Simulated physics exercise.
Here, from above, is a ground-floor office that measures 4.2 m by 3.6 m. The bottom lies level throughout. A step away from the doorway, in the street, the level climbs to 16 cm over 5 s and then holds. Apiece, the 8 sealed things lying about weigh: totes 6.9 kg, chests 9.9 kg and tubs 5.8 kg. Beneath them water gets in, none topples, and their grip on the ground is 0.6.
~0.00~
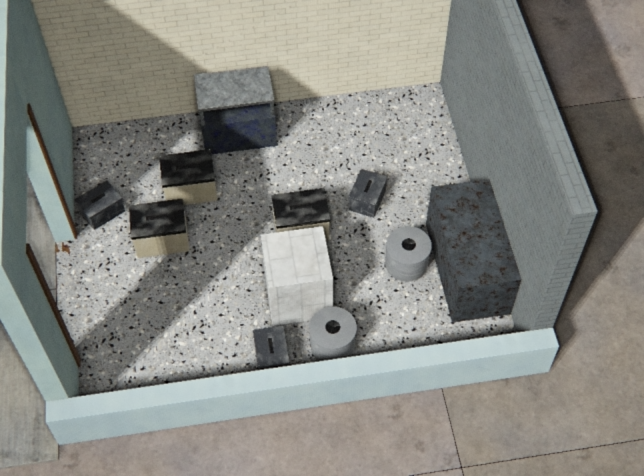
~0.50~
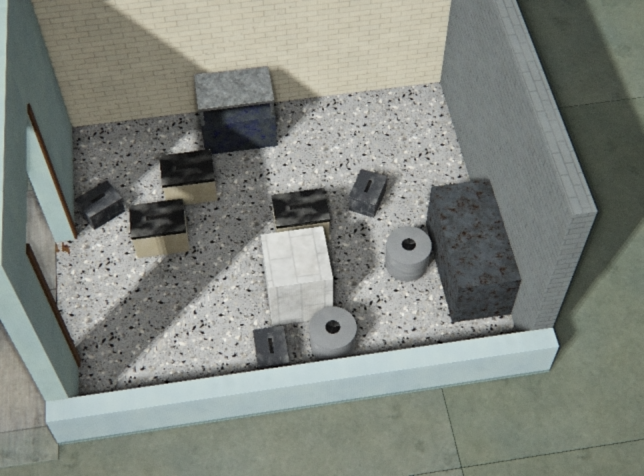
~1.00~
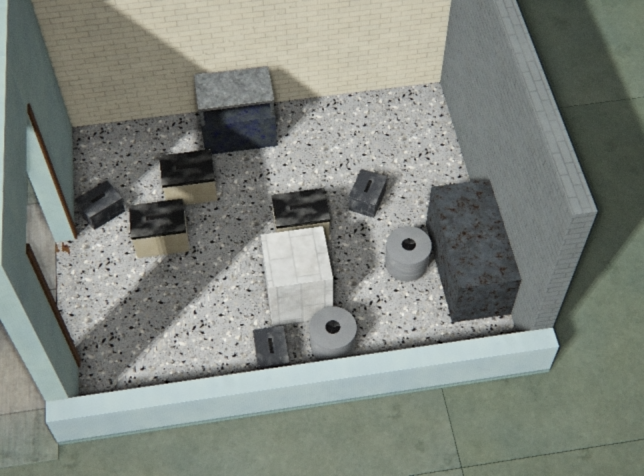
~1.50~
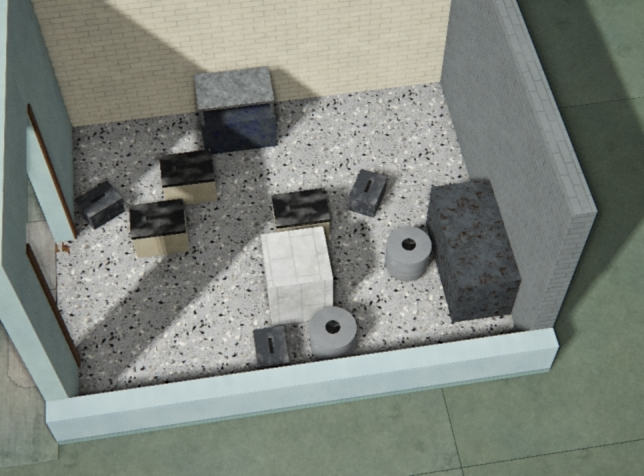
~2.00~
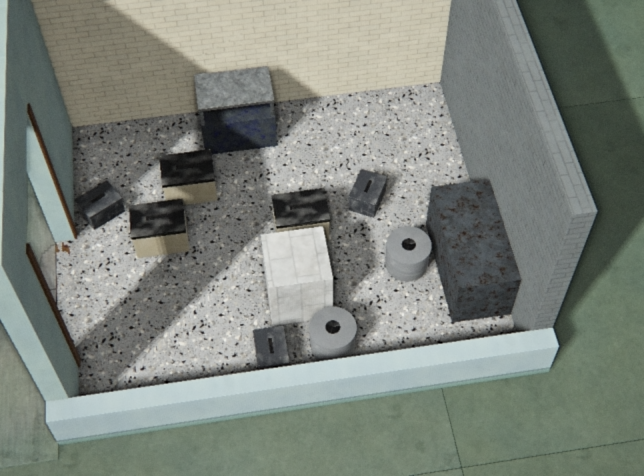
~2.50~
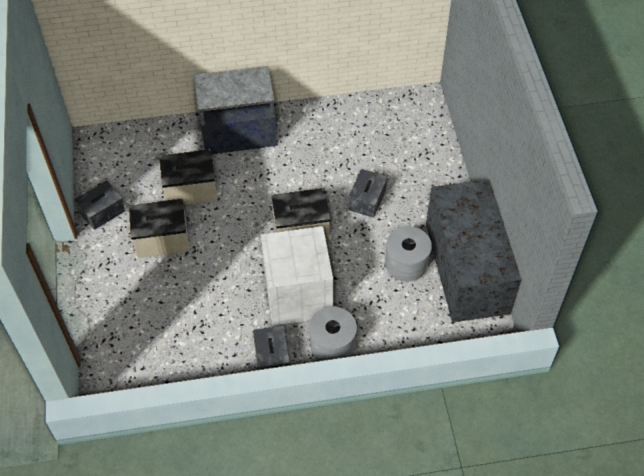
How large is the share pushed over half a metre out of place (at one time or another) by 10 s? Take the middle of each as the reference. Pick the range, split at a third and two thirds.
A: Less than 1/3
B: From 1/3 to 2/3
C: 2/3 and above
B, from 1/3 to 2/3.
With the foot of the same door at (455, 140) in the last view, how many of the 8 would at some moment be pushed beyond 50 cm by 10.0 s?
Then it comes to 4 of them.
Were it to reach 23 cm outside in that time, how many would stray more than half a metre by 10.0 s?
The answer would then be 6.
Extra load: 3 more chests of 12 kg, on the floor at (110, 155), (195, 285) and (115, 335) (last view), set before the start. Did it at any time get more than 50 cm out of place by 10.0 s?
In order: Below the mark, above the mark, above the mark.
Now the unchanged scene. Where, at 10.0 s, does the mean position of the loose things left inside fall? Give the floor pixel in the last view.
It sits at about (323, 219).
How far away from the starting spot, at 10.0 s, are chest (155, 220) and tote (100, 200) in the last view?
Net displacement, in order: 300 cm; 0 cm.
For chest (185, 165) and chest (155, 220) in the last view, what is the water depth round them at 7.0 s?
3 and 6 cm.
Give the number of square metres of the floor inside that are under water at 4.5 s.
Somewhere about 3.0 m2, give or take.
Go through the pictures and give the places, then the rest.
The first frame shows a tote at (271, 346), on the bottom; a tote at (98, 199), on the bottom; water covers 0.0 m2; 0 of 8 have shifted.
The second frame shows a tote at (271, 346), on the bottom; a tote at (98, 199), on the bottom; water covers 0.0 m2; 0 of 8 have shifted.
The third frame shows a tote at (271, 346) rests on the ground; a tote at (98, 199), on the bottom; 0.0 m2 under water; 0 of 8 have shifted.
The fourth frame shows a tote at (271, 346) rests on the ground; a tote at (98, 199) rests on the ground; water covers 0.0 m2; 0 of 8 have shifted.
The fifth frame shows a tote at (271, 346) rests on the ground; a tote at (98, 199) rests on the ground; water covers 0.0 m2; 0 of 8 have shifted.
The sixth frame shows a tote at (271, 346), on the bottom; a tote at (98, 199) rests on the ground; water covers 0.0 m2; 0 of 8 have shifted.
After 3.5 s 0 of 8 are over 50 cm from their spots; 0 afloat.
After 4.5 s 0 of 8 are over 50 cm from their spots; 0 afloat.
After 7.0 s 2 of 8 are over 50 cm from their spots; 2 afloat.
After 10.0 s 4 of 8 are over 50 cm from their spots, and 4 have been at some point; 5 afloat.
